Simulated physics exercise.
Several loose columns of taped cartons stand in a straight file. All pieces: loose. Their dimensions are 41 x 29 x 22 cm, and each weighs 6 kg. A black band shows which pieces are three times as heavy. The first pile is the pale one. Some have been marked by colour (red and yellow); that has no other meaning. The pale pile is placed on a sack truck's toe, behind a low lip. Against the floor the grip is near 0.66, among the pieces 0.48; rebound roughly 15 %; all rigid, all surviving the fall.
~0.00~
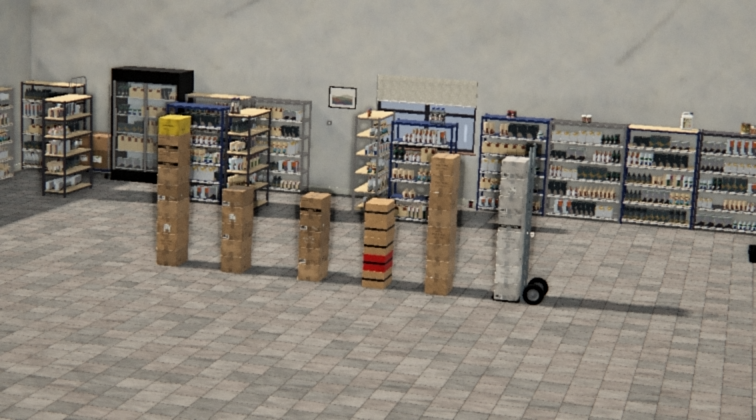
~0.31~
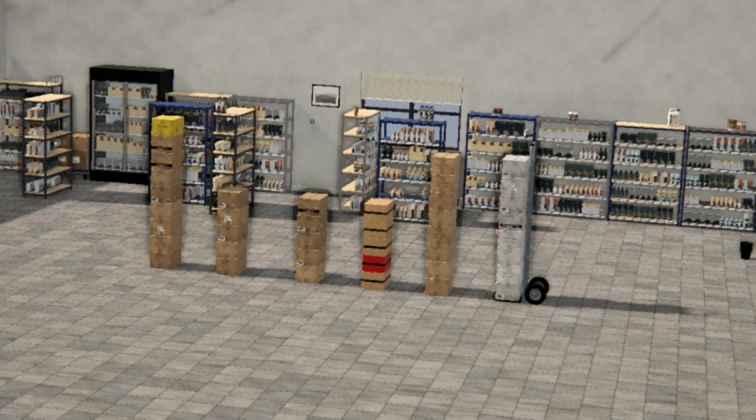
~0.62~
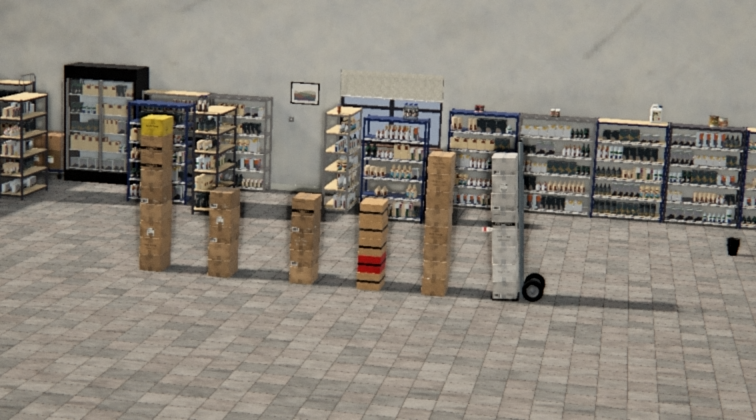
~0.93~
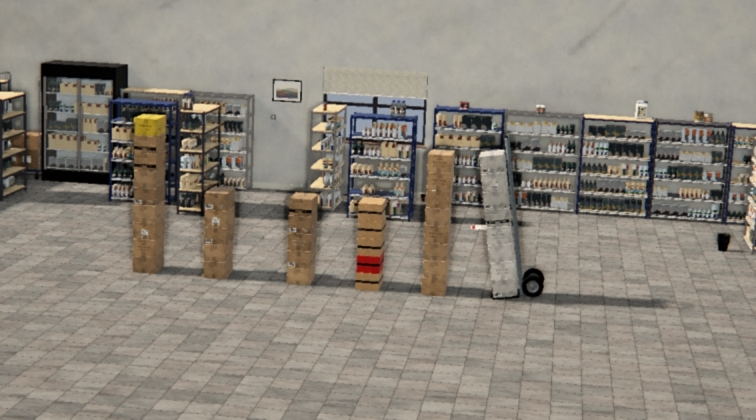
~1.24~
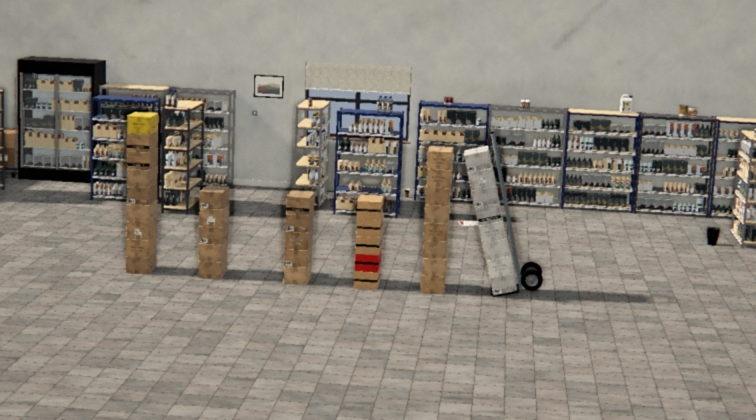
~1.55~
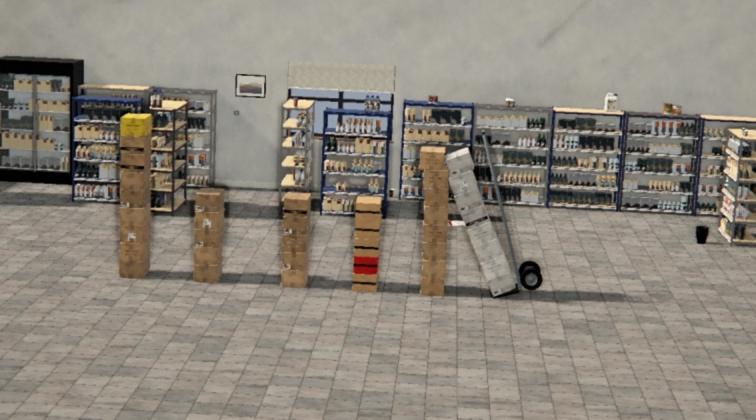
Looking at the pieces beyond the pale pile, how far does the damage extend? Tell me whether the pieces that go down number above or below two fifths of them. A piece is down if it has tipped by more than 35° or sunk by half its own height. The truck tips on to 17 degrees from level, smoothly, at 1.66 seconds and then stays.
They number above two fifths.
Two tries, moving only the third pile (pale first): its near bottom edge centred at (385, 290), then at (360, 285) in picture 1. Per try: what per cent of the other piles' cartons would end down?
60 and 80 %.
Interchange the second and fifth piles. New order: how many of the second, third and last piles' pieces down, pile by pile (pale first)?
Pile by pile, you'd see second at 0, third at 1 and last at 0 down.
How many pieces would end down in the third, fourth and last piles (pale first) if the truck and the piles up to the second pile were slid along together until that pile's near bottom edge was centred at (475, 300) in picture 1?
Pile by pile, you'd see third at 4, fourth at 4 and last at 9 down.
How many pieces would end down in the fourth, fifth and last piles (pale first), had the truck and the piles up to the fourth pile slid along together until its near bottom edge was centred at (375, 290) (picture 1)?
The tally would be fourth 5, then fifth 0, then last 0.
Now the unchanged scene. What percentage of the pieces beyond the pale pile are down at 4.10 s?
60 percent by then.
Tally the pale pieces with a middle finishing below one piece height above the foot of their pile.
2.
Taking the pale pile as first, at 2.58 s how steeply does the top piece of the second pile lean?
60°.
After 2.58 s, 8 of the pale pile down; 6 of the 32 other cartons down; red carton 10° from how it stood.
After 4.10 s, 8 of the pale pile down; 20 of the 32 other cartons down; red carton on its side; yellow carton 5° from how it stood.
In the end (6.5 s), 8 of the pale pile down; 29 of the 32 other cartons down; red carton on its side; yellow carton on its side. That is 91 per cent. From the last view, middles, red carton near (327, 274).
